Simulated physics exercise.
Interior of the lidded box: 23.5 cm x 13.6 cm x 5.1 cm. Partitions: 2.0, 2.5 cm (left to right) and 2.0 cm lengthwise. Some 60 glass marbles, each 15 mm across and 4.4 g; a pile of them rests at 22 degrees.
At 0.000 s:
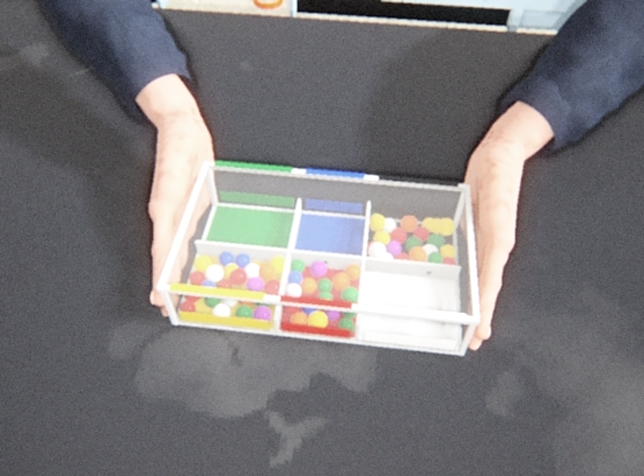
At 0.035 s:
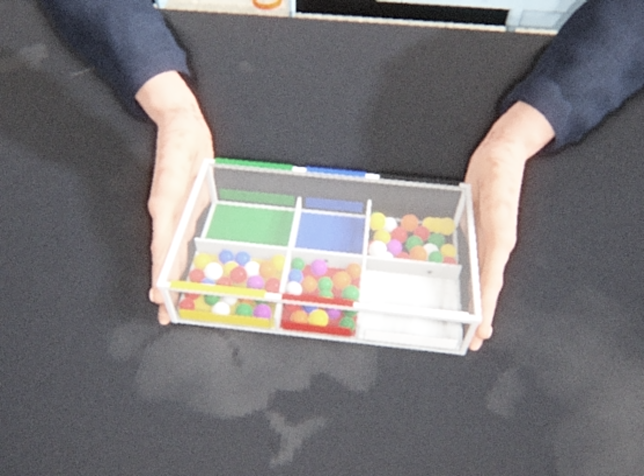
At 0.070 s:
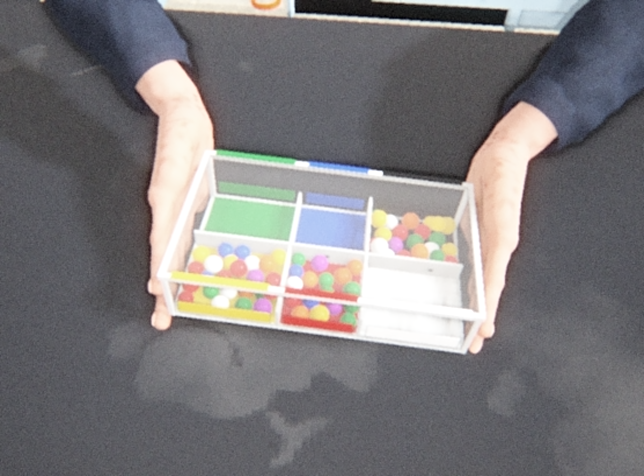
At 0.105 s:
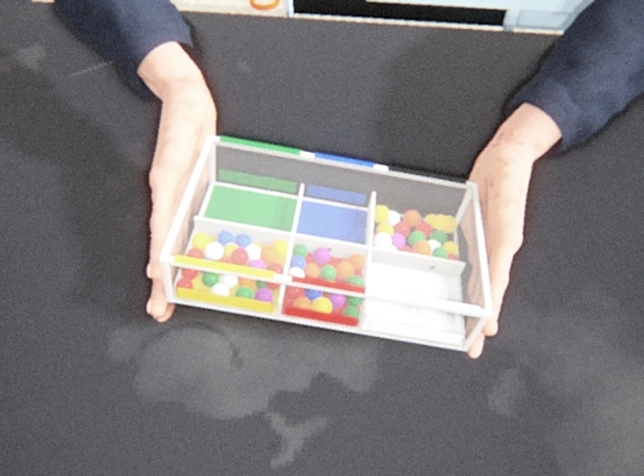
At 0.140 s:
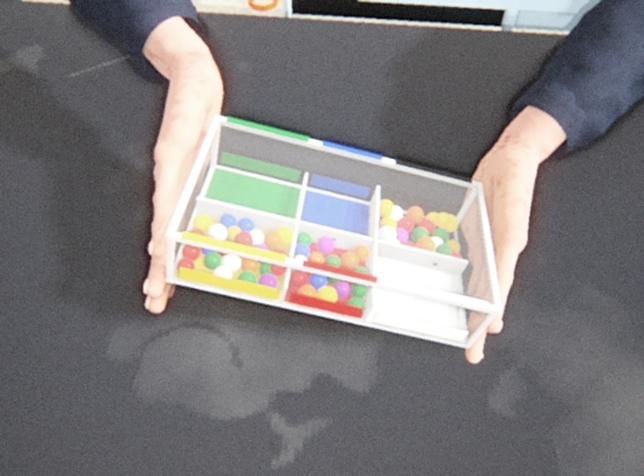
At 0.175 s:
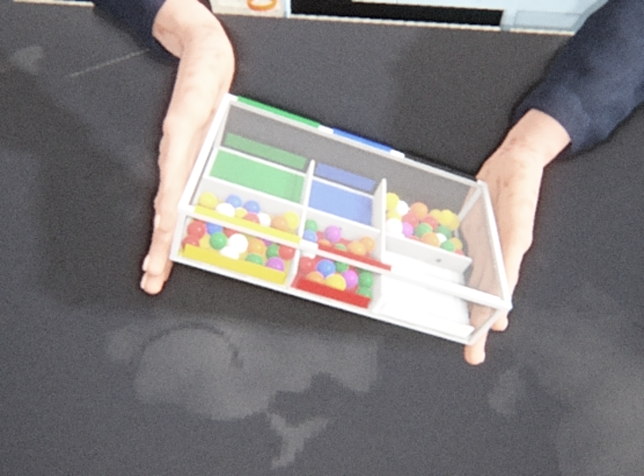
The clip opens on two hands holding a clear divided box over a dark surface, colourful balls sitting in its yellow, red and black-backed sections. After barely moving at first, the hands tilt the box, the left side rising while the balls stay in their sections.
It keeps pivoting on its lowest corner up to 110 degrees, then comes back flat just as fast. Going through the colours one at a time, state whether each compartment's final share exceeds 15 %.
Red: Does not exceed; blue: Does not exceed; green: Does not exceed; yellow: Does not exceed; white: Exceeds; black: Exceeds.
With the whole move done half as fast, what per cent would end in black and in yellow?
Final per cent - black: 65, yellow: 0.
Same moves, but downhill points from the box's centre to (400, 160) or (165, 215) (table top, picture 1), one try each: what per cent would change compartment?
That would be close to 65 per cent, then close to 75 per cent.
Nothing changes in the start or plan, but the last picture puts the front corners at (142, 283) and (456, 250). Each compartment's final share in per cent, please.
Each compartment ends with this per cent: Red 0, blue 0, green 45, yellow 55, white 0 and black 5.
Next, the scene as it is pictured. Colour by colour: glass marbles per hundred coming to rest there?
Red 5; blue 0; green 0; yellow 0; white 25; black 65 (in a hundred).
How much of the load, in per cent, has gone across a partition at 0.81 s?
35 %.
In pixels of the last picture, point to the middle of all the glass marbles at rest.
Roughly (415, 251).
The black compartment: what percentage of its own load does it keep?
Close to 90 in a hundred.
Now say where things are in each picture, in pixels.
Box tilt 0 degrees, front corners at (164, 286) and (473, 318); red 25 %, yellow 40 %, black 35 %, in the first picture.
Box tilt 1 degrees, front corners at (164, 284) and (475, 317), in the second picture.
Box tilt 3 degrees, front corners at (165, 274) and (479, 315), lowest corner right back, in the third picture.
Box tilt 7 degrees, front corners at (167, 258) and (486, 312), lowest corner right back, in the fourth picture.
Box tilt 13 degrees, front corners at (174, 234) and (494, 308), lowest corner right back, in the fifth picture.
Box tilt 19 degrees, front corners at (186, 208) and (504, 304), lowest corner right back; red 25 %, yellow 40 %, black 35 %. The box's pace is about 160 degrees a second, in the sixth picture.
After 0.81 s, tilt 110 degrees; red 30 %, blue 5 %, green 5 %, yellow 15 %, white 10 %, black 40 %.
Then, at 1.24 s, tilt 48 degrees; red 5 %, white 25 %, black 70 %.
After 1.75 s, tilt 0 degrees; red 5 %, white 25 %, black 65 %.
In the end, at 2.7 s, red 5 %, blue 0 %, green 0 %, yellow 0 %, white 25 %, black 65 %.
